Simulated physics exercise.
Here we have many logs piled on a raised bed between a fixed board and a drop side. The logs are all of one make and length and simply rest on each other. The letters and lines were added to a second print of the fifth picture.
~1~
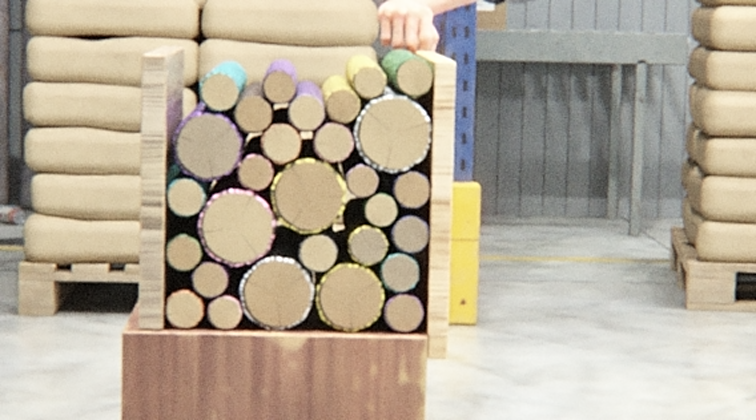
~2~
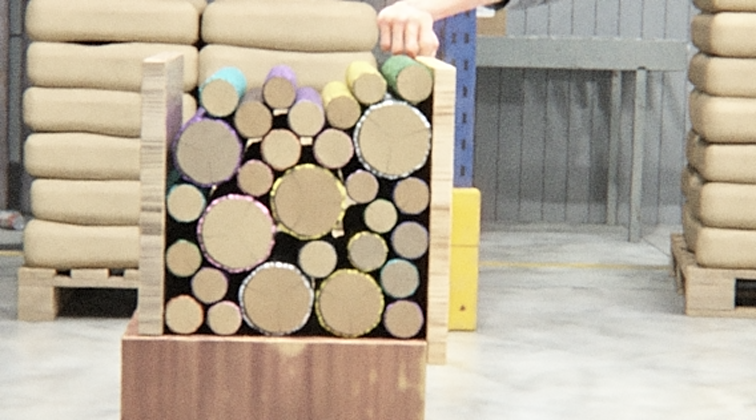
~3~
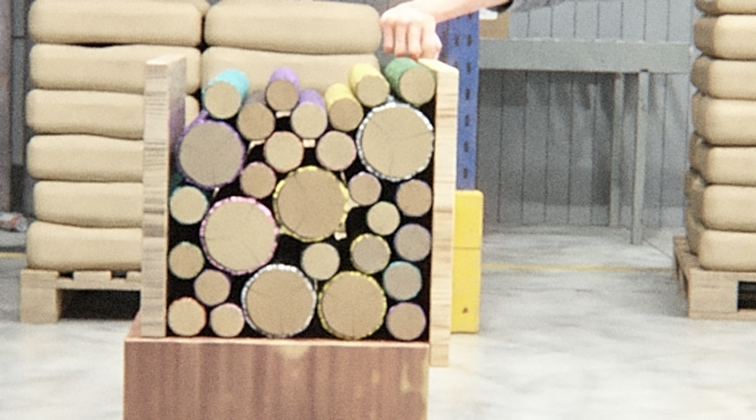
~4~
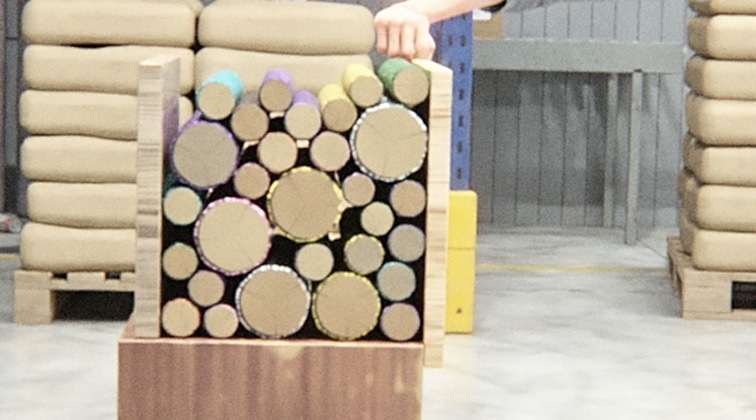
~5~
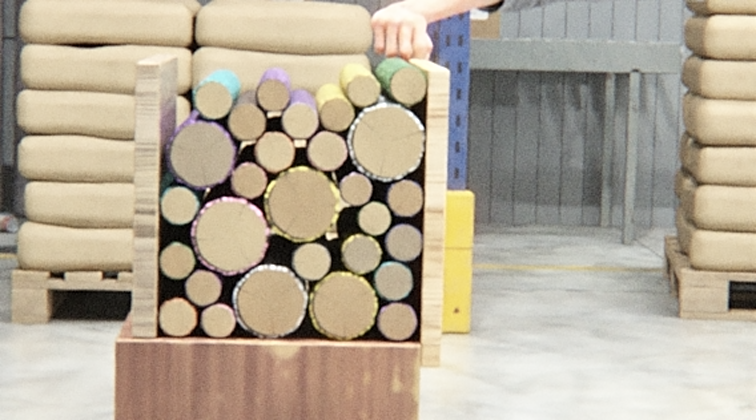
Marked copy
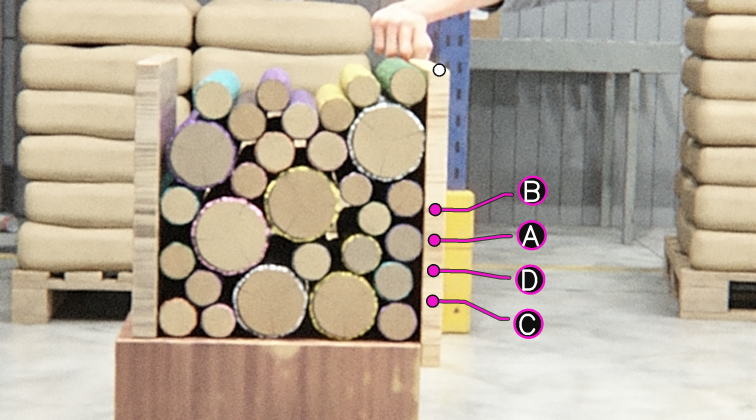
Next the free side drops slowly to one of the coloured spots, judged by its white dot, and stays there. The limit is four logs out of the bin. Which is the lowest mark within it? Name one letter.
The lowest mark that will do is B.
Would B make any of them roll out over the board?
Yes, at B.
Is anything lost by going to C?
Yes, at C.
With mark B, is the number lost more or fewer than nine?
Fewer than nine.
On the marked copy, A at (435, 240); B at (436, 210); C at (433, 302); D at (434, 271); the white dot at (440, 70).
Following B. Soon after the start, top of the board (427, 135).
Later, top of the board (425, 207).
In the end, top of the board (425, 209), one out over the board.
As for the rest, A five out over the board; C more than four out over the board; D more than four out over the board.
